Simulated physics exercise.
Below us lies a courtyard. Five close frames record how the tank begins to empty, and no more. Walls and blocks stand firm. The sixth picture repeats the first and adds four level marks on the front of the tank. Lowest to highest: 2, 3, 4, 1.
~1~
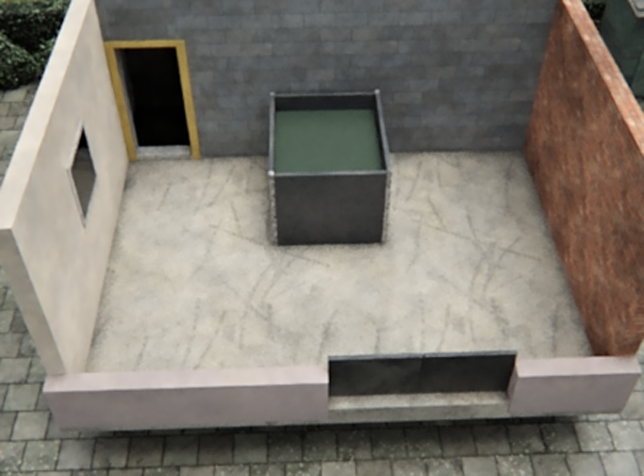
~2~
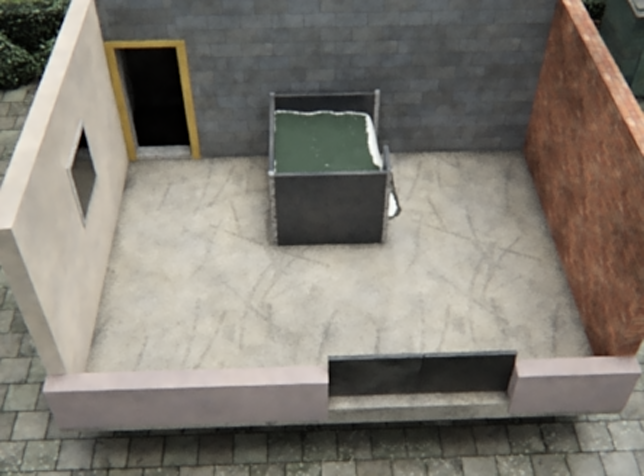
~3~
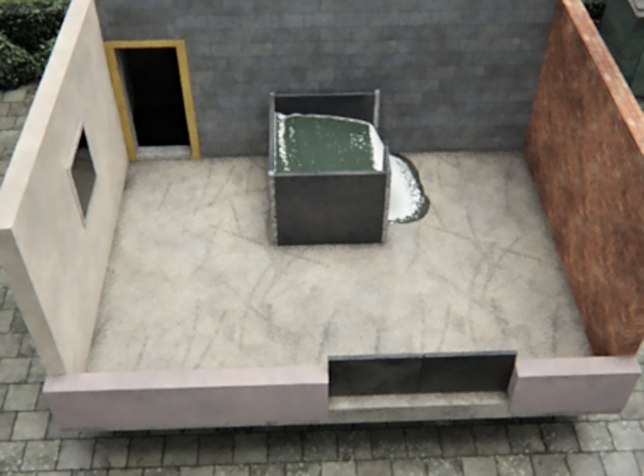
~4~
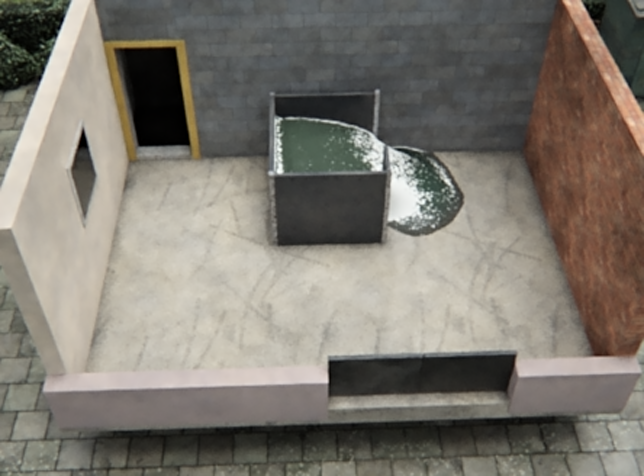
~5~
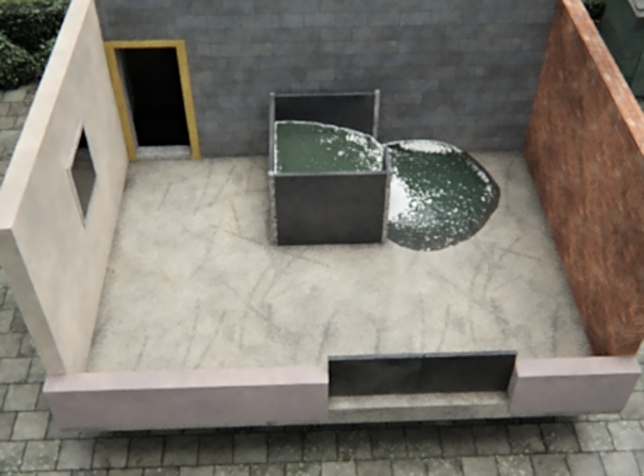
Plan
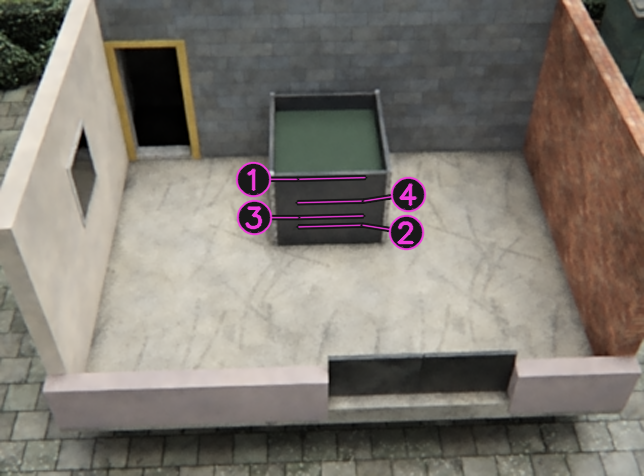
In a small walled courtyard seen from above, a dark tank of green water stands still near the back wall, between a yellow doorway and a brick wall. Its right side opens and white-flecked water pours out onto the pale floor, spreading rightward into a widening rounded pool as the tank's level drops.
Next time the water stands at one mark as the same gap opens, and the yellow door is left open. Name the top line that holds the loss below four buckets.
It is 3.
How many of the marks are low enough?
Two of them.
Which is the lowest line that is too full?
4 it is.
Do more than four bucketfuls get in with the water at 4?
Yes, that goes wrong.
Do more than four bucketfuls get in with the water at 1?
Yes, that goes wrong.
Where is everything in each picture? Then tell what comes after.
In the first picture, water in the tank at rest, its middle at (327, 146); foot of the yellow doorway at (165, 159); shut gate at (422, 360).
In the second picture, 1 % of the ground under water, visible out to (391, 215).
In the third picture, 4 % of the ground under water, visible out to (419, 215).
In the fourth picture, 7 % of the ground under water, visible out to (457, 202).
In the fifth picture, 12 % of the ground under water, visible out to (494, 196).
In magenta, 1 at (331, 178); 2 at (330, 226); 3 at (330, 216); 4 at (330, 201); from the bottom up 2, 3, 4, 1.
With 1, dozens of bucketfuls pour in.
With 2, nothing gets over.
With 3, a bucket or two gets in.
With 4, about 12 bucketfuls get in.
